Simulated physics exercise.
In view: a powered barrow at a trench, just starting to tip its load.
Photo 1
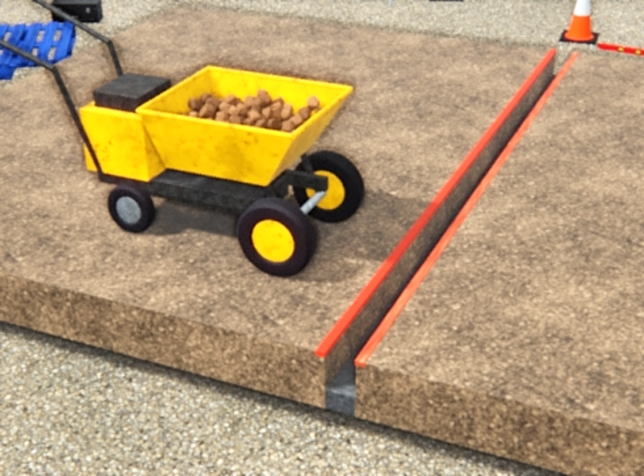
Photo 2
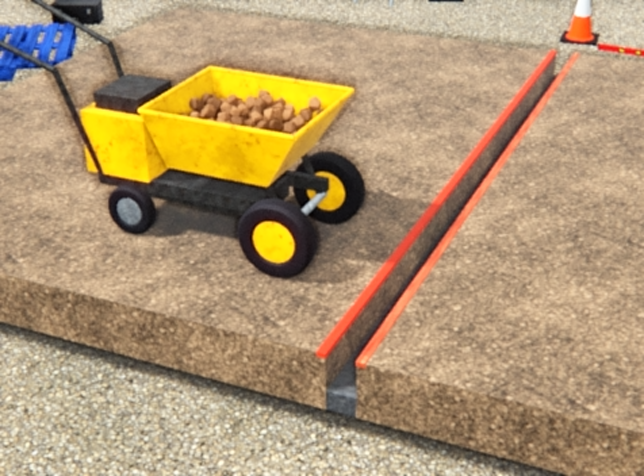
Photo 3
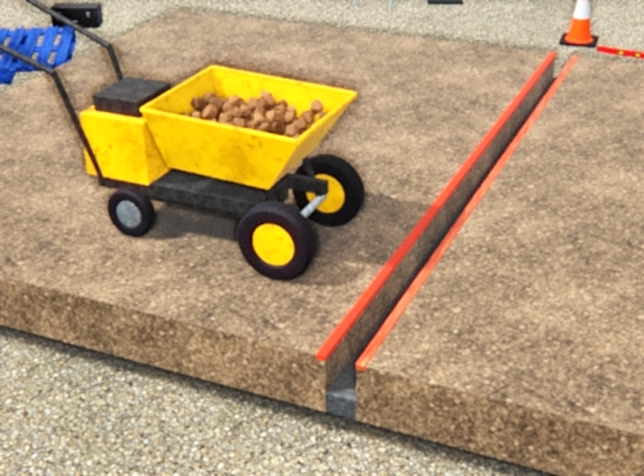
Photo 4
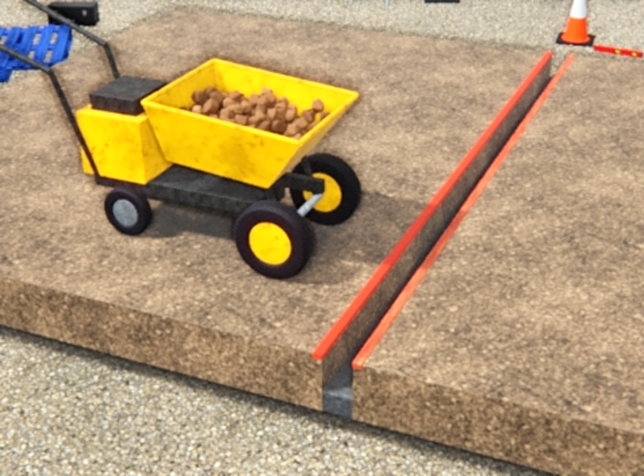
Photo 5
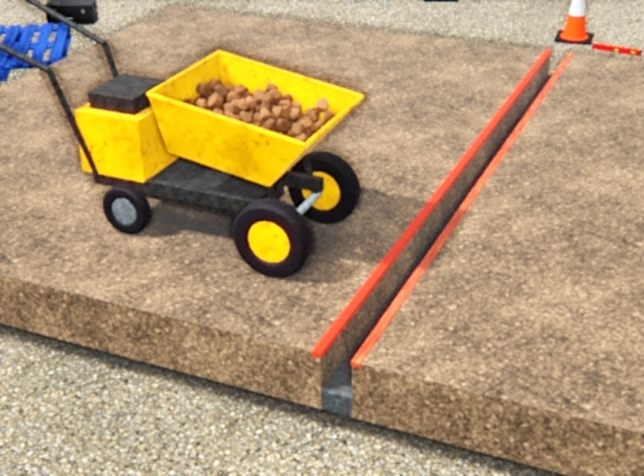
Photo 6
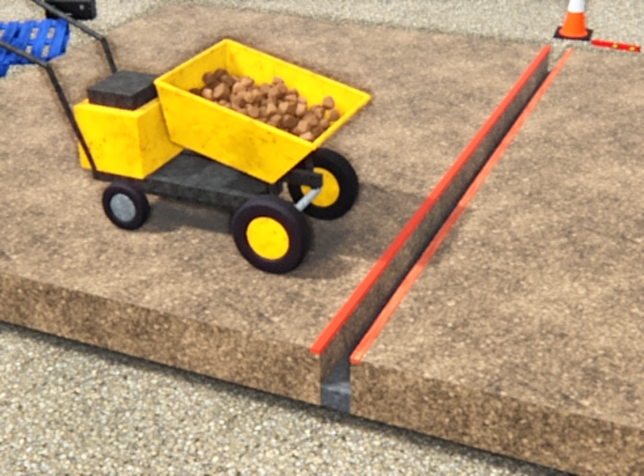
The yellow skip of clods on a wheeled barrow tilts slightly toward the trench on the right.
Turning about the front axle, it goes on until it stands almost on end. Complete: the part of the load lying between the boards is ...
Less than half.
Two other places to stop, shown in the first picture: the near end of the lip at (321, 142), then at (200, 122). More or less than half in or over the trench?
To start, the lesser share; after that, the lesser share.
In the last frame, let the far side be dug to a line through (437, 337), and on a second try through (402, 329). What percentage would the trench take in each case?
100 % and 70 %, give or take.
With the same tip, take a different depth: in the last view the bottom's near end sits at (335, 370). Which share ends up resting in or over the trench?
That would give roughly 30 percent.
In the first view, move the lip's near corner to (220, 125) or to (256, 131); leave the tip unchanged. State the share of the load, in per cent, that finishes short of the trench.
Try 1 about 60 %, try 2 about 20 %.
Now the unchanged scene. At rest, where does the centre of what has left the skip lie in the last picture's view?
Somewhere around (429, 263) in the final view.
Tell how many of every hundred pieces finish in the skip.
It works out near 0 percent.
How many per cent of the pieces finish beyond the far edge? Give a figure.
I'd put it at some 65 per cent of the load.
Soon after the last picture, skip tipped well over; all in the skip.
A little later, skip tipped steeply; nearly all in the skip; a small part beyond it; a small part falling.
Later still, skip tipped right over; about a third in the skip; a small part in or heaped over the trench; about half beyond it; a stray few falling.
By the end, skip tipped right over; a stray few in the skip; about a third in or heaped over the trench; about two thirds beyond it.
